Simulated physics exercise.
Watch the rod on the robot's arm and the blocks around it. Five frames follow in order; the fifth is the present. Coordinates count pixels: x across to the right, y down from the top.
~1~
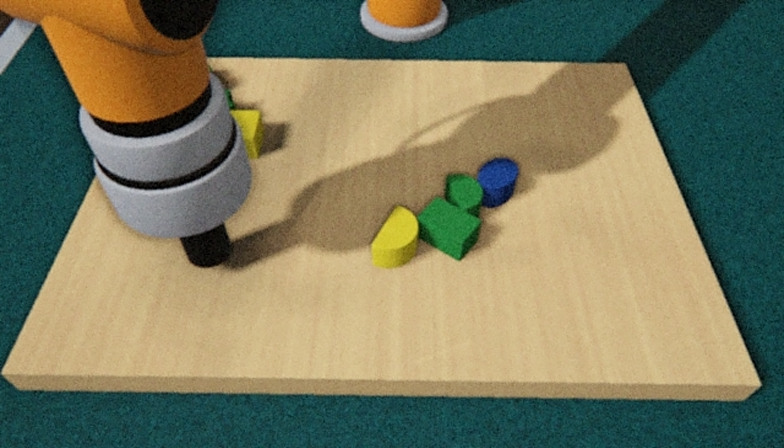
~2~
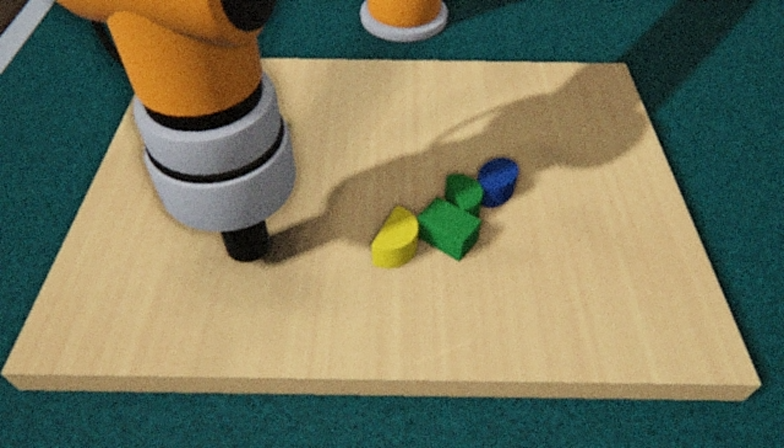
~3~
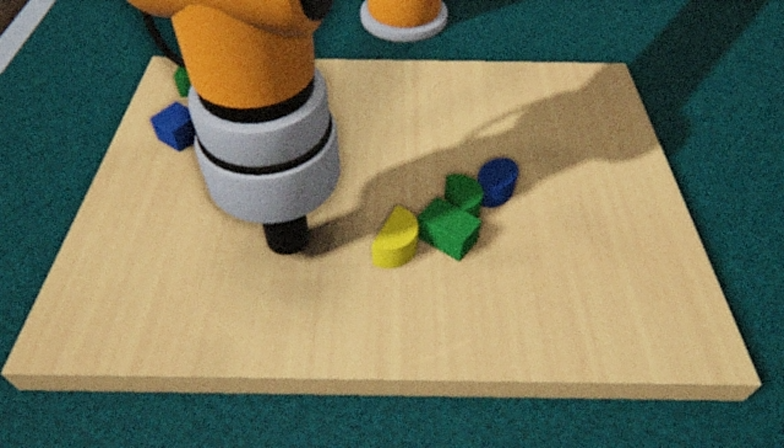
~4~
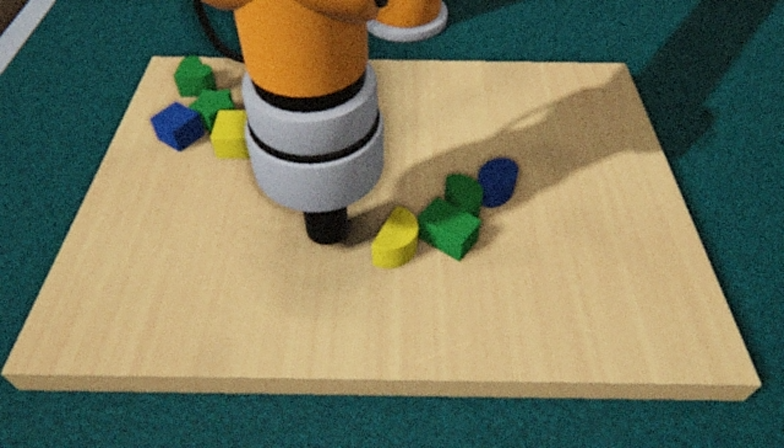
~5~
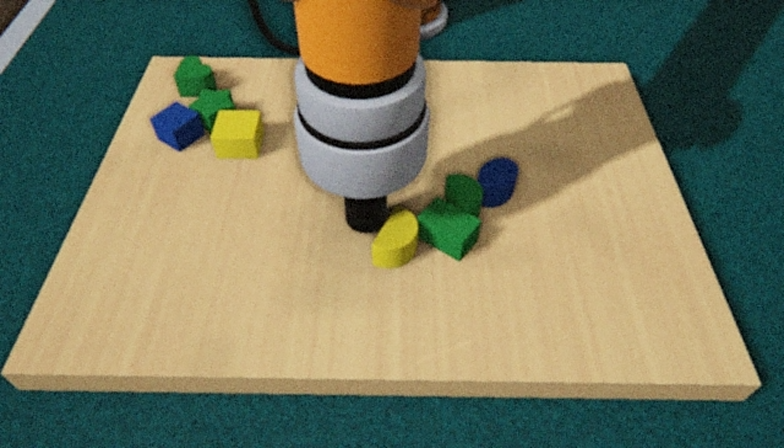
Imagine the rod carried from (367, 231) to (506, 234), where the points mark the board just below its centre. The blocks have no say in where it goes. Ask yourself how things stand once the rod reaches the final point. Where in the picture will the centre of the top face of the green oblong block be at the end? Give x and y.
My prediction: (542, 248).
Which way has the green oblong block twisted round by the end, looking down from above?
The block turns clockwise.
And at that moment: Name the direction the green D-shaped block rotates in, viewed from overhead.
Seen from above, its turn is counter-clockwise.
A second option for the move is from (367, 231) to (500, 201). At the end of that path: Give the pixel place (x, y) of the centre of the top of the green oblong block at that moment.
Expect it around (483, 225).
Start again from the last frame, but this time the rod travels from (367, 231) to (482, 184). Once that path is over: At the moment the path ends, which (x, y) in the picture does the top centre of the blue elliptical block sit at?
The top centre is at (525, 173).
On the path given first. One third of the way, rod (415, 219); yellow D-shaped block (423, 240), turned 45° clockwise; green oblong block (477, 225), turned 30° anticlockwise.
Two thirds of the way, rod (462, 220); yellow D-shaped block (426, 243), turned 60° clockwise; green oblong block (507, 235), turned 10° anticlockwise; green D-shaped block (472, 189), turned 40° anticlockwise; blue elliptical block (500, 169).
At the end, rod (509, 221); yellow D-shaped block (426, 243), turned 60° clockwise; green oblong block (542, 248), turned 35° clockwise; green D-shaped block (477, 188), turned 70° anticlockwise; blue elliptical block (501, 166), turned 15° clockwise.
